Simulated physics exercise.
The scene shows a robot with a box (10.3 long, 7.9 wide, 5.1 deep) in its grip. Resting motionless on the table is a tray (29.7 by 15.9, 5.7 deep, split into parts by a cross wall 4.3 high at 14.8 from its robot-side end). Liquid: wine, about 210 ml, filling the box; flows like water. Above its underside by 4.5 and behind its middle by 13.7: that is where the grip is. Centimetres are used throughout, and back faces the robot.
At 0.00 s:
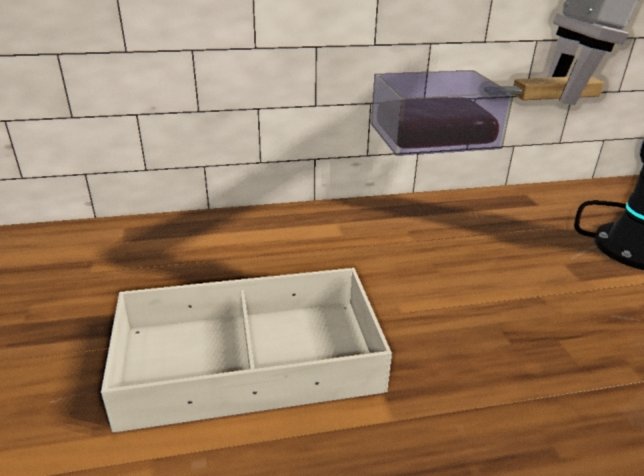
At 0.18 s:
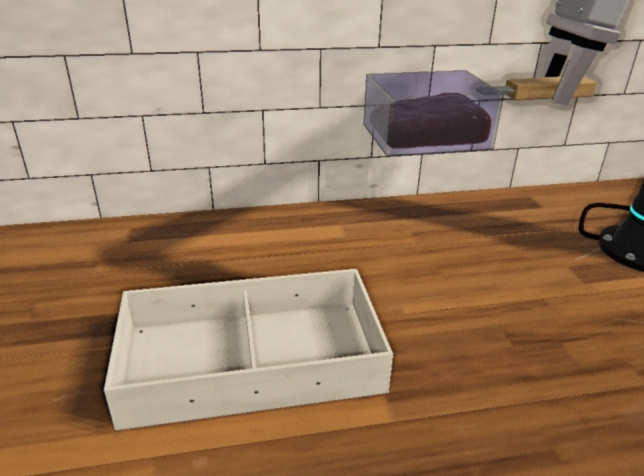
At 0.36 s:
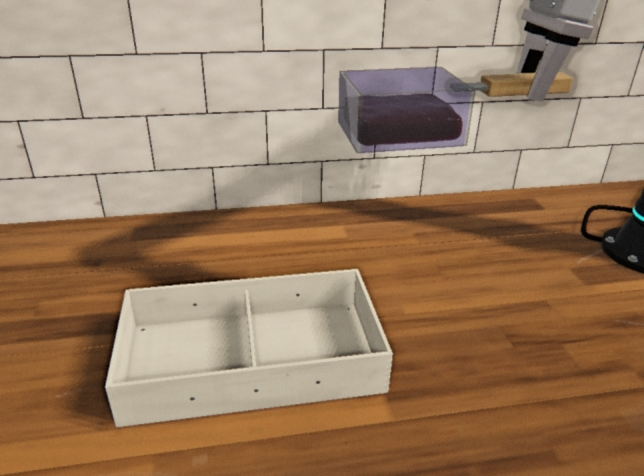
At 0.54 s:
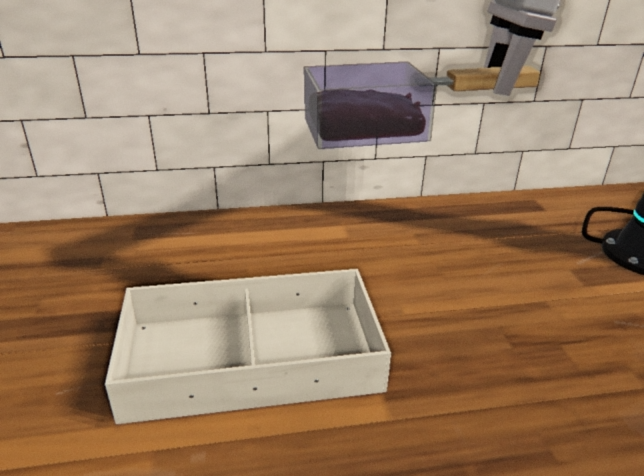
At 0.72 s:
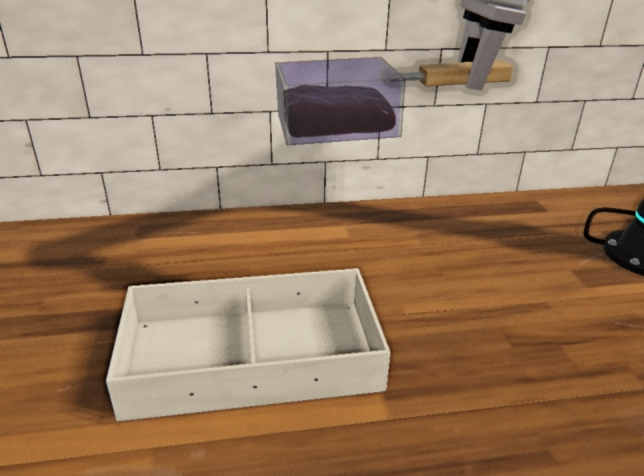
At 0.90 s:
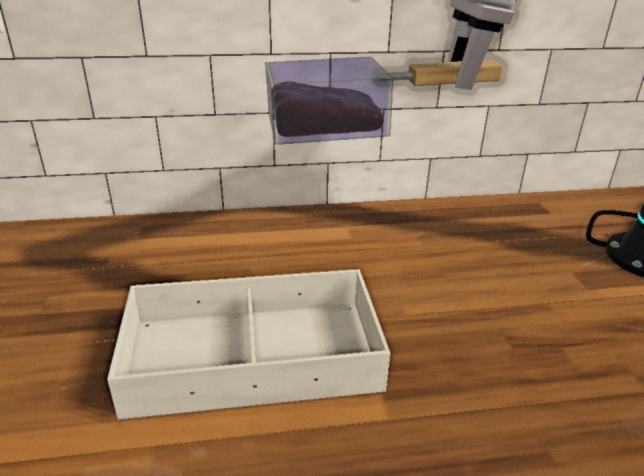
The footage shows a robot gripper holding a clear box of dark wine by its wooden handle, carrying it leftward above a wooden table, where a white divided tray rests motionless, as the box lowers slightly and tilts a little.
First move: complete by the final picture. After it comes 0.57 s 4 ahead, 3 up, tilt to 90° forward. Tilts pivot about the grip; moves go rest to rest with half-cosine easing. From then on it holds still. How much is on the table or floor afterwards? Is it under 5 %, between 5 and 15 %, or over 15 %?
Over 15 %.
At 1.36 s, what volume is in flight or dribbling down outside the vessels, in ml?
Amount outside the vessels: Near 80 ml.
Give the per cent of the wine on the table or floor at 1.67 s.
Share: Close to 8 %.
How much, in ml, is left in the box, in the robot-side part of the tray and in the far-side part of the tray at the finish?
Roughly 5, 150, 5 ml.
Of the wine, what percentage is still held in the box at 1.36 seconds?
I'd say close to 40 in a hundred.
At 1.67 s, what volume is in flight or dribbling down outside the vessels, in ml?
I'd put it near 40 ml.
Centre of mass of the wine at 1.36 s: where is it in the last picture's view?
It's centred near (352, 253).
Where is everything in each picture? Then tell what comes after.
In the first frame, box floor at (434, 133), level; upper third of the wine around (437, 112), from x 380 to 500, top at y 100; 210 ml in the box.
In the second frame, box floor at (426, 133), level; upper third of the wine around (442, 110), from x 370 to 490, top at y 95.
In the third frame, box floor at (400, 130), level; upper third of the wine around (403, 108), from x 345 to 460, top at y 95.
In the fourth frame, box floor at (365, 126), tilted 1° forward; upper third of the wine around (359, 104), from x 310 to 425, top at y 90.
In the fifth frame, box floor at (337, 122), tilted 2° forward; upper third of the wine around (333, 99), from x 285 to 395, top at y 85.
In the sixth frame, box floor at (326, 121), tilted 2° forward; upper third of the wine around (310, 98), from x 275 to 380, top at y 85; 210 ml in the box.
After 1.13 s, tilted 32° forward, liquid up to 28 above the table; 210 ml in the box.
After 1.36 s, tilted 82° forward, liquid up to 22 above the table; 85 ml in the box, 50 ml in the robot-side part, 80 ml in the air or running down outside.
After 1.67 s, tilted 90° forward, liquid up to 94 above the table; 120 ml in the robot-side part, 30 ml in the box, 15 ml on the table or floor, 40 ml in the air or running down outside.
After 2.47 s, tilted 90° forward, liquid up to 19 above the table; 155 ml in the robot-side part, 50 ml on the table or floor, 5 ml in the box, 5 ml in the far-side part.
At rest, 155 ml in the robot-side part, 50 ml on the table or floor, 5 ml in the box, 5 ml in the far-side part. That is 23 % on the table or floor.
